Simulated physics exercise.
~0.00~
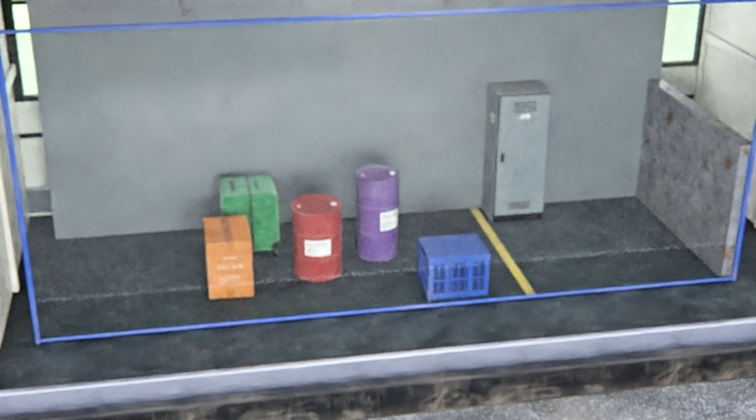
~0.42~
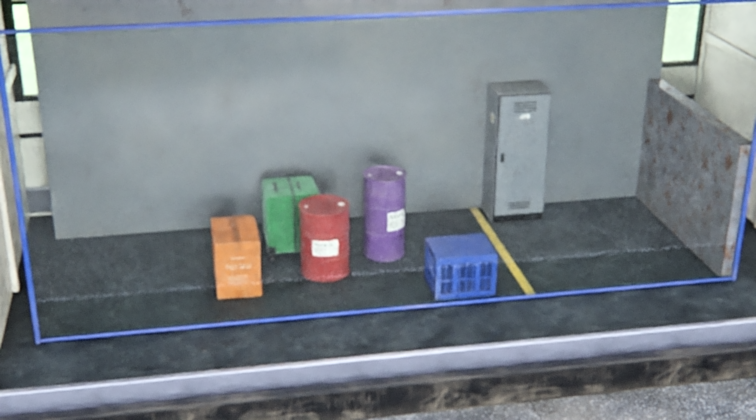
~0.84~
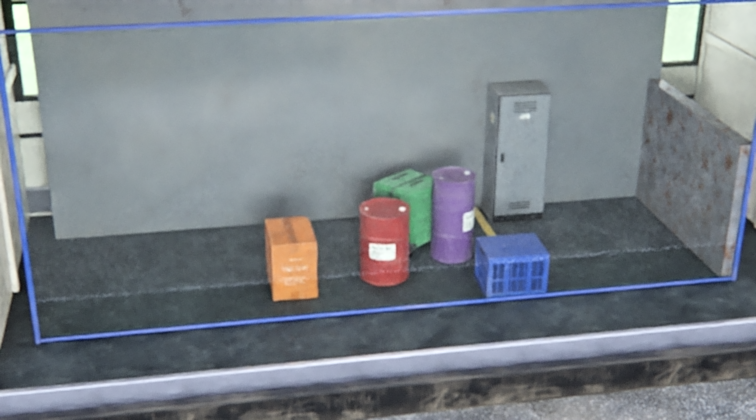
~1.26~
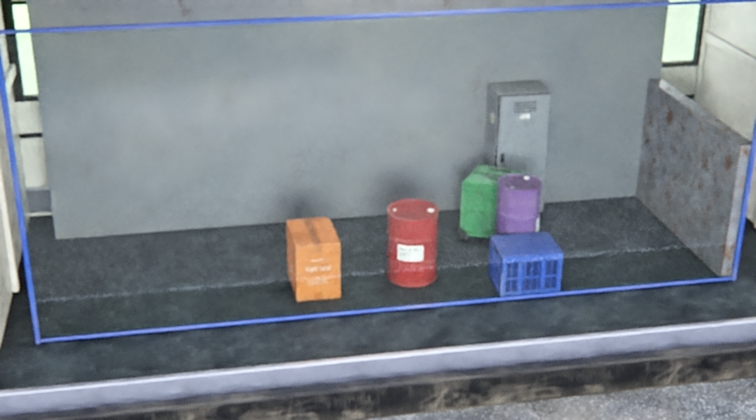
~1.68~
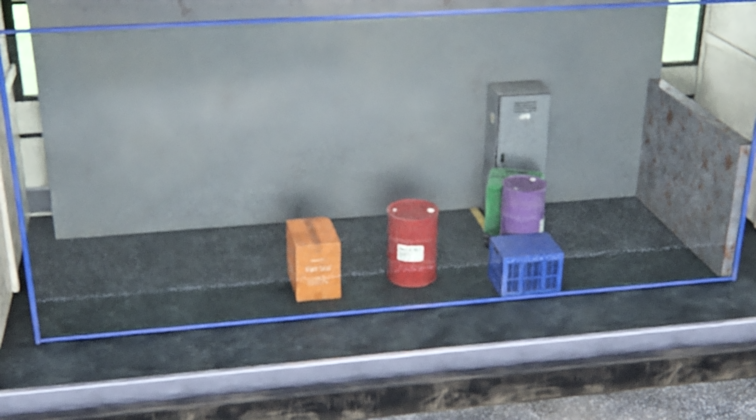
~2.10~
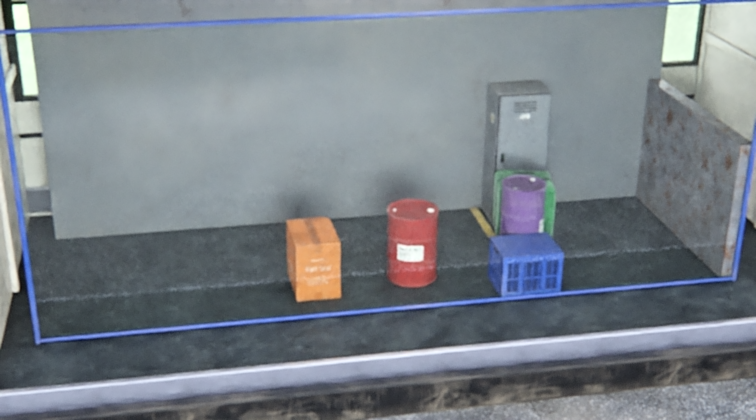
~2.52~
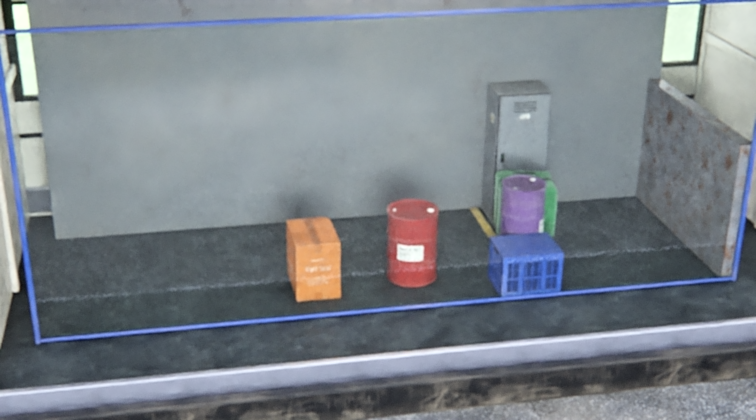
Five loose objects slide to the right across the dark floor of an open bay, seen from the front and slightly above. A green wheeled case stands behind an orange carton at left, with red and purple drums near the middle and a blue crate beside a yellow line, before a grey locker. All of them shift right, the green case passing behind the drums. The carton, red drum, purple drum and crate stop first, while the case rolls on. It comes to rest behind the purple drum, both past the line, with the carton and red drum upright short of it.
